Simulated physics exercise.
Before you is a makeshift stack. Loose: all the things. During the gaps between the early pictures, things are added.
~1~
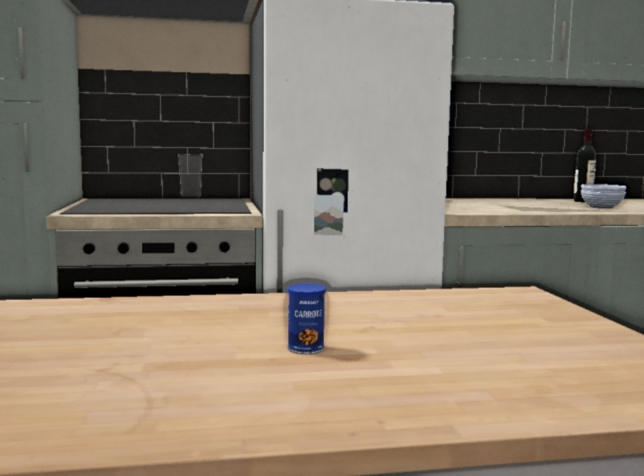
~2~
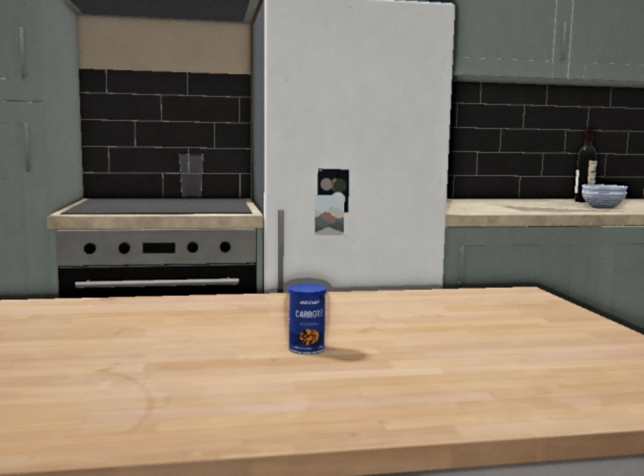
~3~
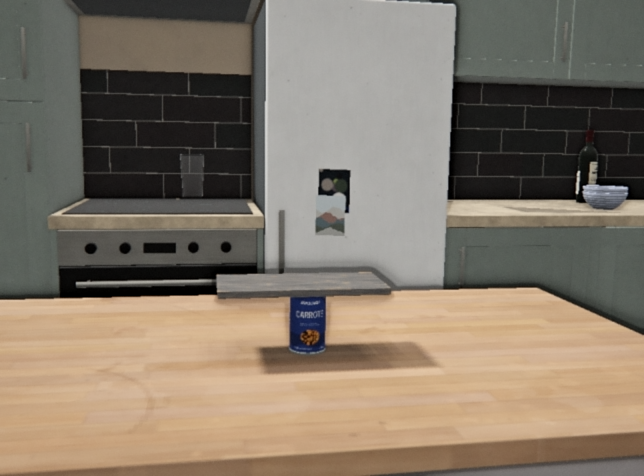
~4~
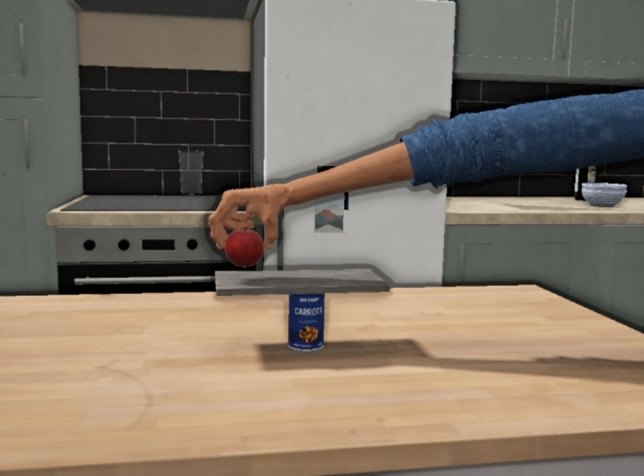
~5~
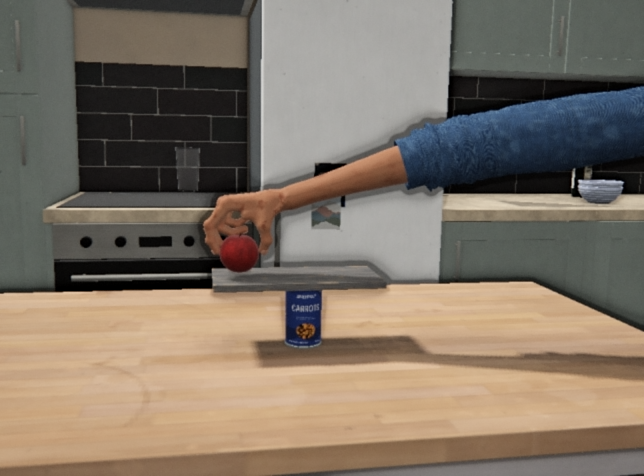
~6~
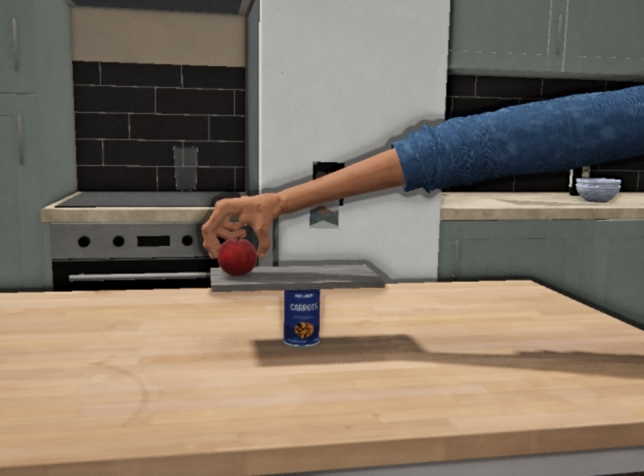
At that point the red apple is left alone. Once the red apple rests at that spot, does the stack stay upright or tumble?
I expect a mishap.
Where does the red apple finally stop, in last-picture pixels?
The object ends up somewhere around (130, 334).
Then, 0.50 s past the last view, red apple now fallen; grey board rocked 49° from its first pose.
Then, 0.60 s past the last view, grey board rocked 44° from its first pose.
Then, 0.90 s past the last view, grey board now fallen.
Finally, fallen, grey board and red apple; blue tin still in place. Final places as the last picture's camera would see them, red apple near (130, 334). The stack loses its balance.
